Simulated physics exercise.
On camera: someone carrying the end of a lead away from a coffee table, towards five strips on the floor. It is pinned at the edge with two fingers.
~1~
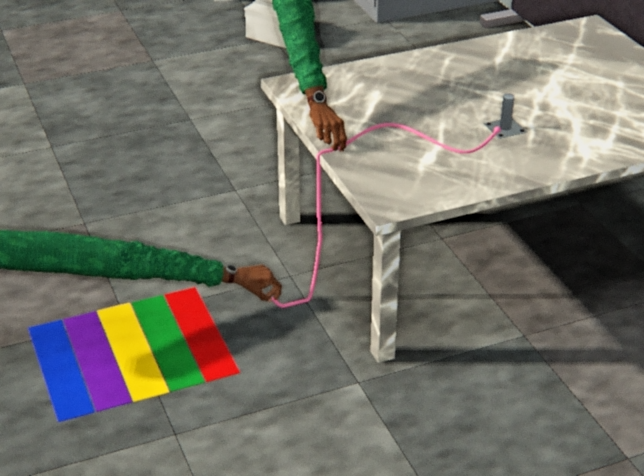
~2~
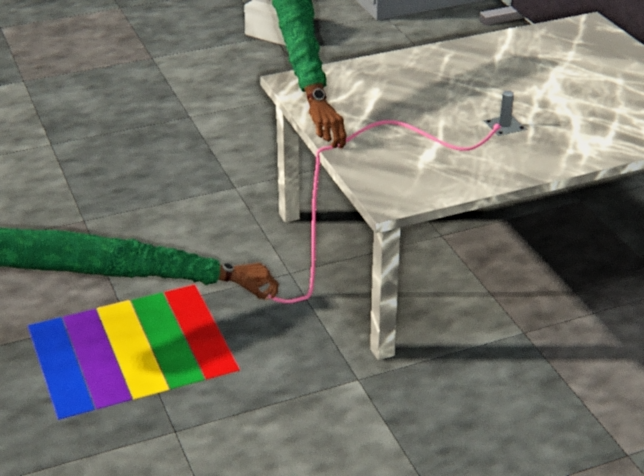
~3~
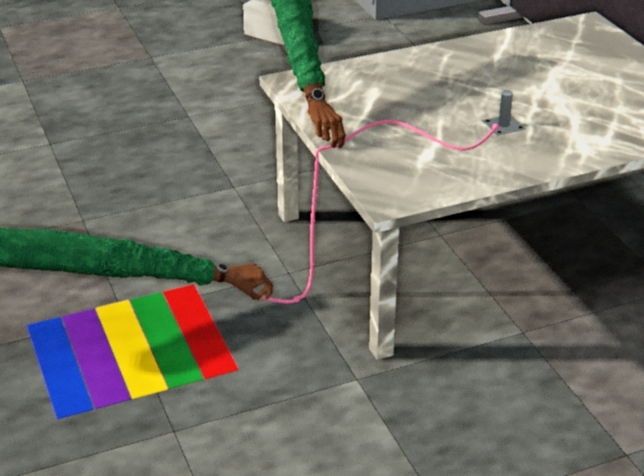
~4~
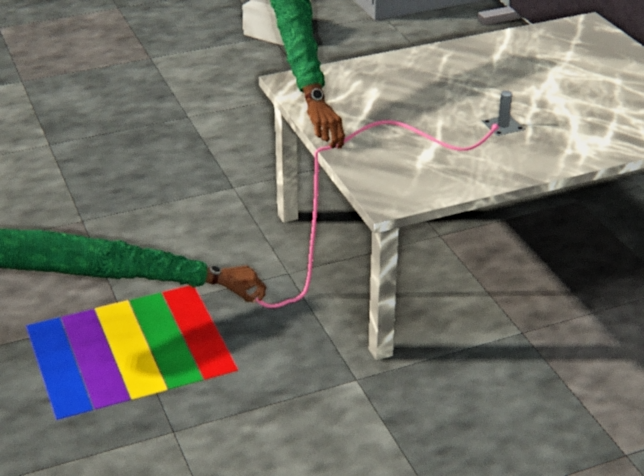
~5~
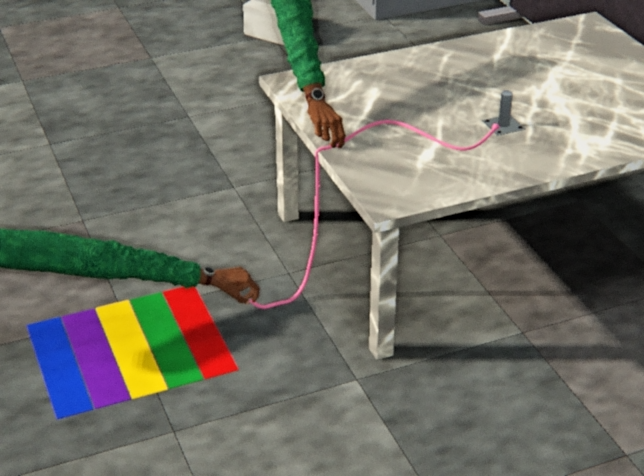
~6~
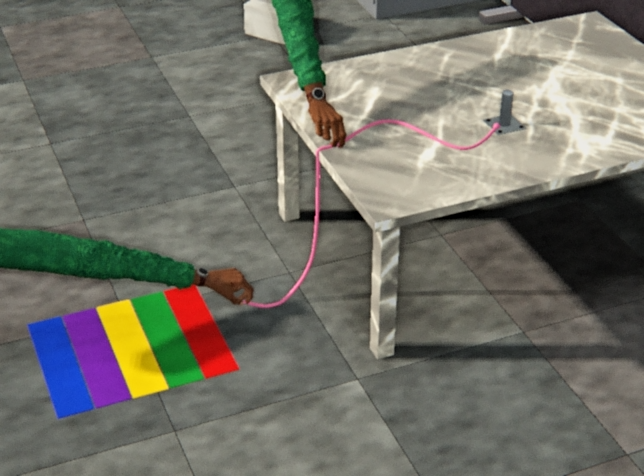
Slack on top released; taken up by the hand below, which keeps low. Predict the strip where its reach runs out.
Its reach runs out at the purple strip.
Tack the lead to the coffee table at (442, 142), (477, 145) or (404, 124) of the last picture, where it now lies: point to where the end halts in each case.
For the three tries you'd see (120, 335), (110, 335) and (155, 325).
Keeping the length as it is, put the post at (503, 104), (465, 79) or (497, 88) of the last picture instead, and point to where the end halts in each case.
First close to (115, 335), next close to (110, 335), last close to (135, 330).
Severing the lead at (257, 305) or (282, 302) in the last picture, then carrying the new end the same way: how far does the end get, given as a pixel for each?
Roughly (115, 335), (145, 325).
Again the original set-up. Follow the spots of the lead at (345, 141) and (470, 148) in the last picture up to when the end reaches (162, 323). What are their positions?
One heads to (315, 174) and the other heads to (446, 133).
Early on, end near (162, 323); over green.
Midway, end near (118, 334); over yellow.
At the end of the slack, end near (93, 340); over purple. The end stops over the purple strip.
